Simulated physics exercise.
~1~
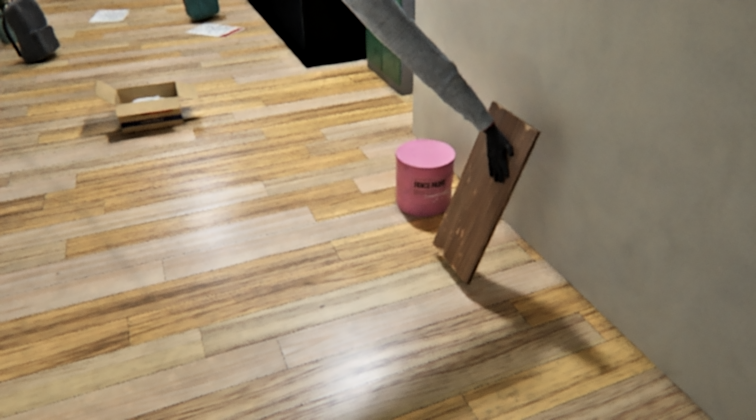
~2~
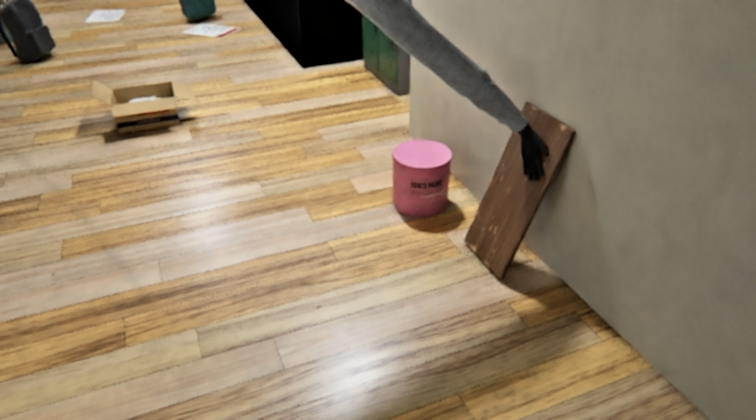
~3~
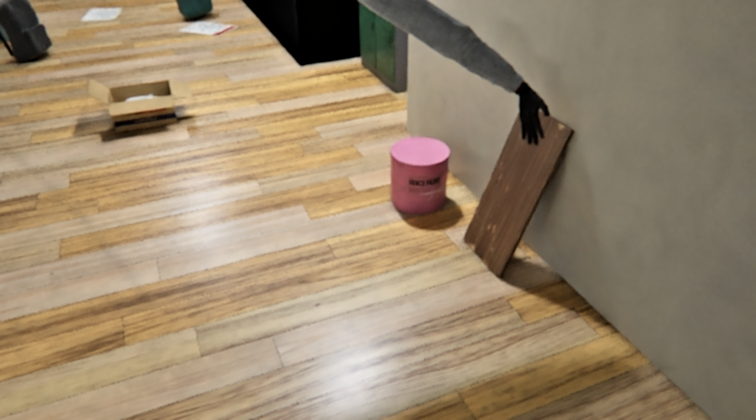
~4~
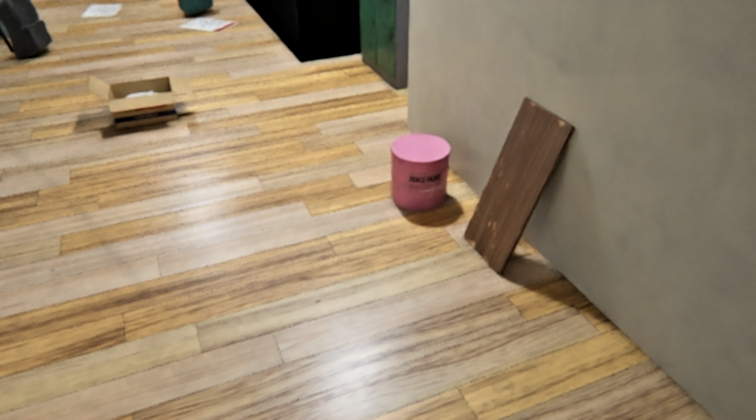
A gloved hand moving a brown board right to lean against a bare wall, then letting go as it stays up.
